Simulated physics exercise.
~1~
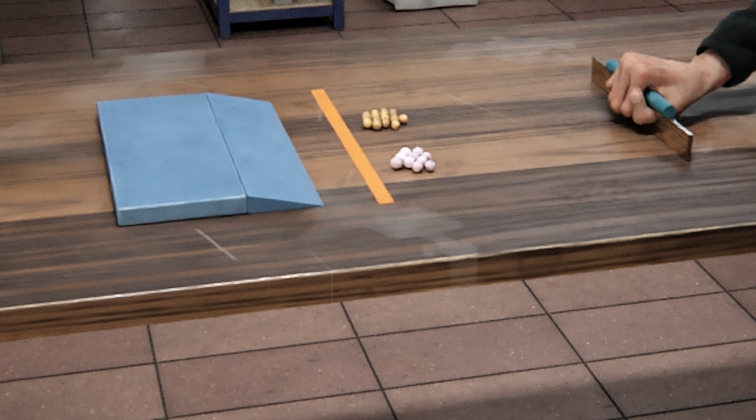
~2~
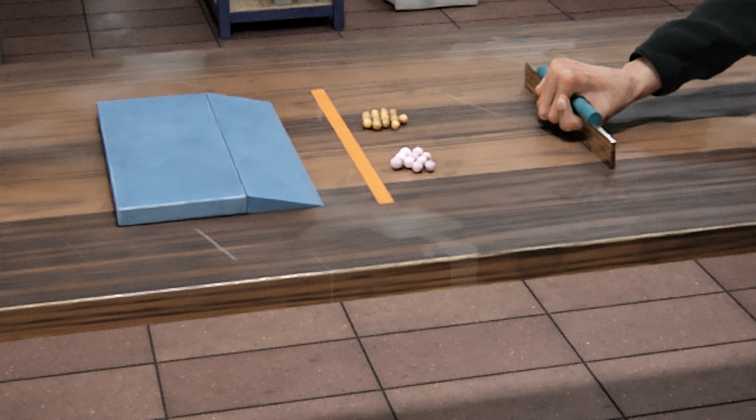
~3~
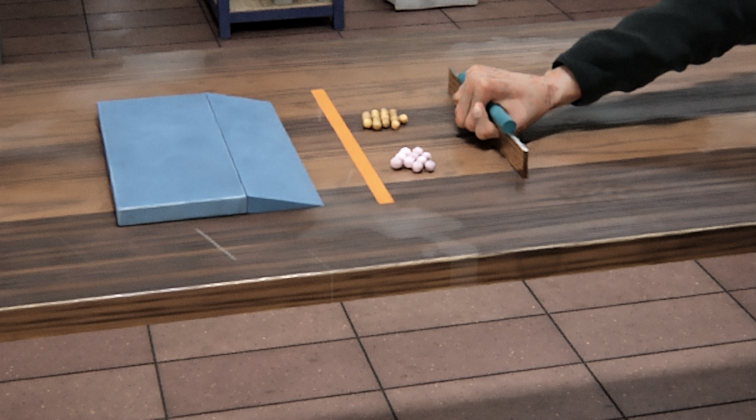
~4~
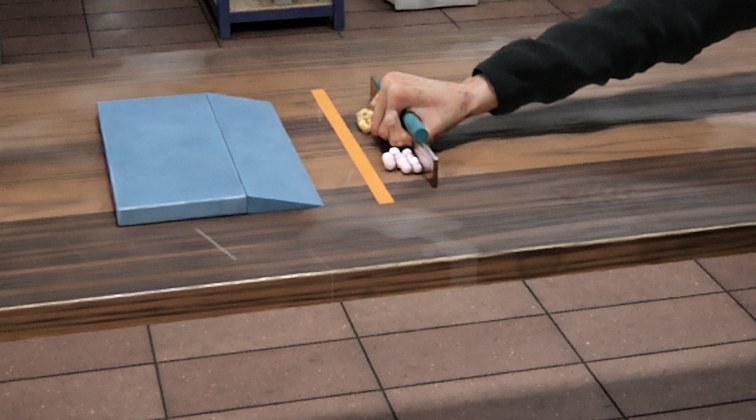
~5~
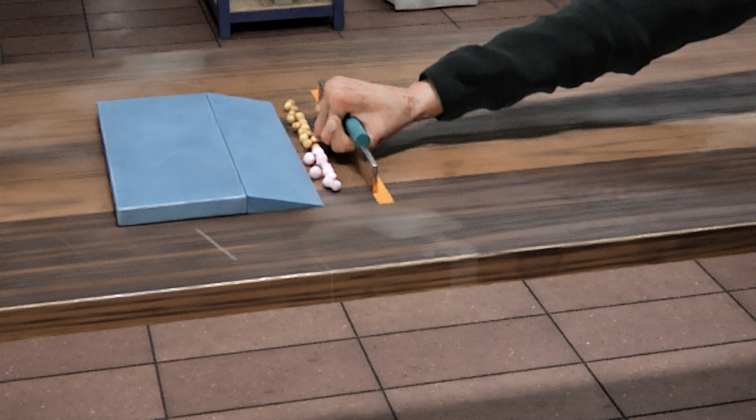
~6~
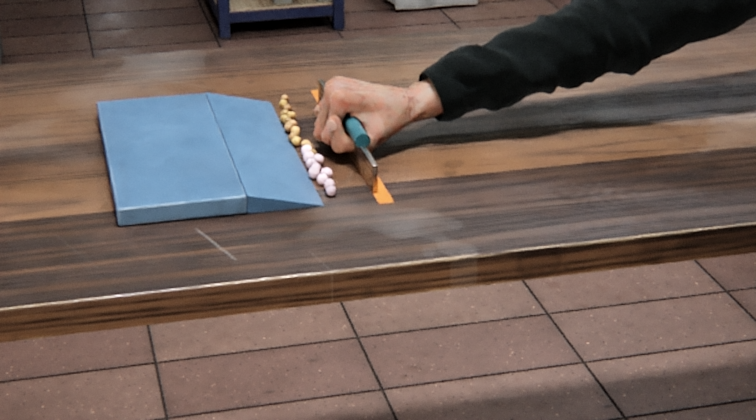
On a dark wooden surface above a tiled floor, a blue slab with a sloping edge sits to the left of a strip of orange tape, with a small yellow cluster and a small pink cluster to the tape's right. A hand in a dark sleeve slides a teal-handled scraper leftward toward them. The blade reaches the clusters and pushes both across the tape. The scraper stops at the orange strip, while the pieces, now strung out in a loose line, shift slightly farther left. They end beside the foot of the ramp, with none on top.
